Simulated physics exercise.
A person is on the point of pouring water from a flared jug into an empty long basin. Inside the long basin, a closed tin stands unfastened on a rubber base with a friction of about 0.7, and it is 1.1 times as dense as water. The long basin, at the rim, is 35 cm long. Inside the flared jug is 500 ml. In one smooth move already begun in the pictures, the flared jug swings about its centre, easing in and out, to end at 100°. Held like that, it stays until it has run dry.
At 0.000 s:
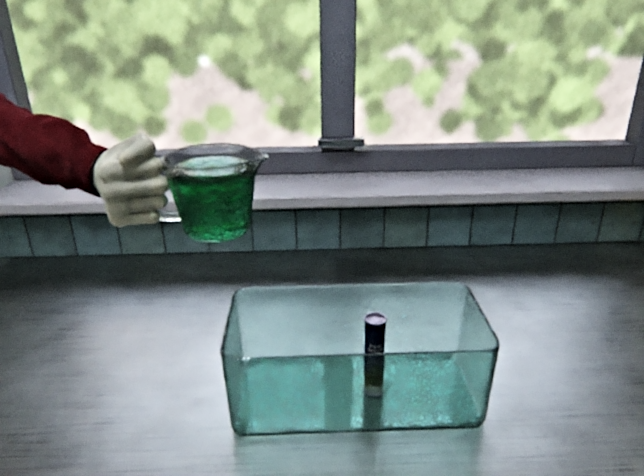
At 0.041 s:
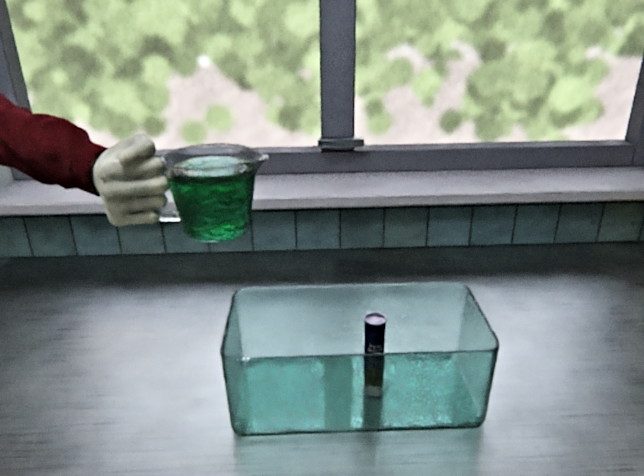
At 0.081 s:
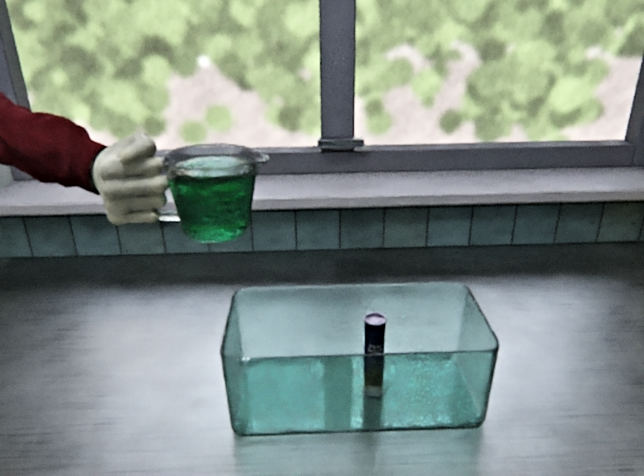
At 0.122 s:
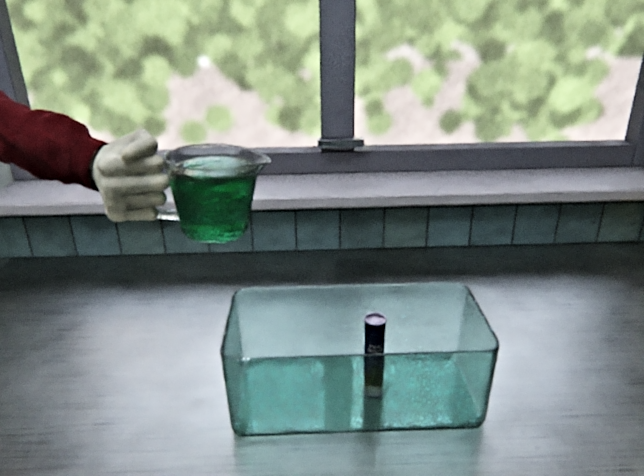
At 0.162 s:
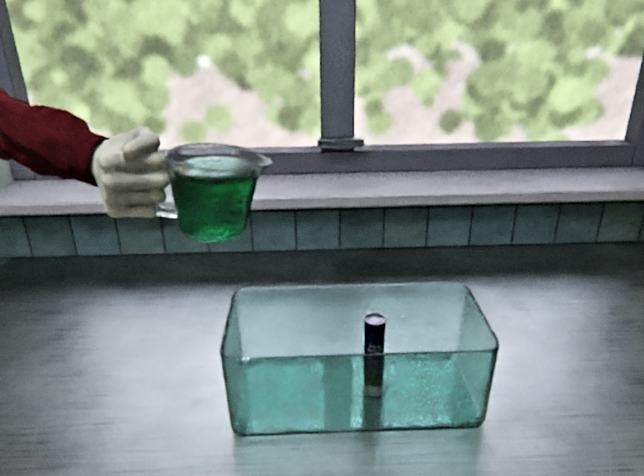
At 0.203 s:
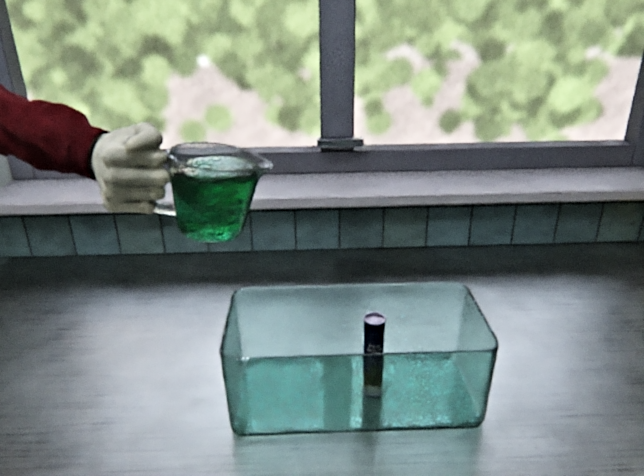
A gloved hand in a dark red sleeve holds a clear flared jug of green liquid at the left, above a grey counter seen from the front and slightly above, before a window onto blurred greenery. Below stands a long, clear, teal-tinted basin with a dark upright tin within its outline. The hand slowly tilts the jug slightly rightward, while the view stays still.
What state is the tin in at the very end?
The tin is upright.
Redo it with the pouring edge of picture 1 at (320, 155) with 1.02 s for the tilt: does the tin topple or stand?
Then the tin comes down.
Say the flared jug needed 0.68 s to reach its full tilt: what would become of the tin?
In that case the tin stays vertical.
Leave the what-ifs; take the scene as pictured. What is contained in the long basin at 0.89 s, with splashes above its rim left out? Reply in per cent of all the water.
That comes to about 60 percent.
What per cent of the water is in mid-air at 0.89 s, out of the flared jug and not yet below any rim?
Roughly 24 %.
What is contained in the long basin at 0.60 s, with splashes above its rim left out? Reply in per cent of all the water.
Around 5 percent.
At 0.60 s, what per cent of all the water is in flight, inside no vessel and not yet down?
It comes to roughly 24 per cent.
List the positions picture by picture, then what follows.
It leans 0°; its right rim is at (269, 156); the water meets the walls at (170, 168) and (256, 165); the long basin's rim runs from (228, 321) to (482, 314); the tin's top is at (375, 321), in the first frame.
It leans 0°; its right rim is at (269, 156); the water meets the walls at (170, 167) and (256, 165), in the second frame.
It leans 2°; its right rim is at (269, 158); the water meets the walls at (170, 167) and (256, 166), in the third frame.
It leans 3°; its right rim is at (271, 160); the water meets the walls at (172, 167) and (257, 168), in the fourth frame.
It leans 6°; its right rim is at (272, 162); the water meets the walls at (173, 166) and (258, 167), in the fifth frame.
It leans 9°; its right rim is at (274, 165); the water meets the walls at (174, 167) and (260, 167), in the sixth frame.
After 0.60 s the tilt is 63° and 71 per cent is still to pour; the tin stands where it began.
After 0.89 s the tilt is 96° and 16 per cent is still to pour; the tin stands where it began.
After 1.19 s the tilt is 100° and 0 per cent is still to pour; the tin stands where it began.
After 1.52 s the tilt is 100° and 0 per cent is still to pour; the tin stands where it began.
In the end the tin stands where it began.
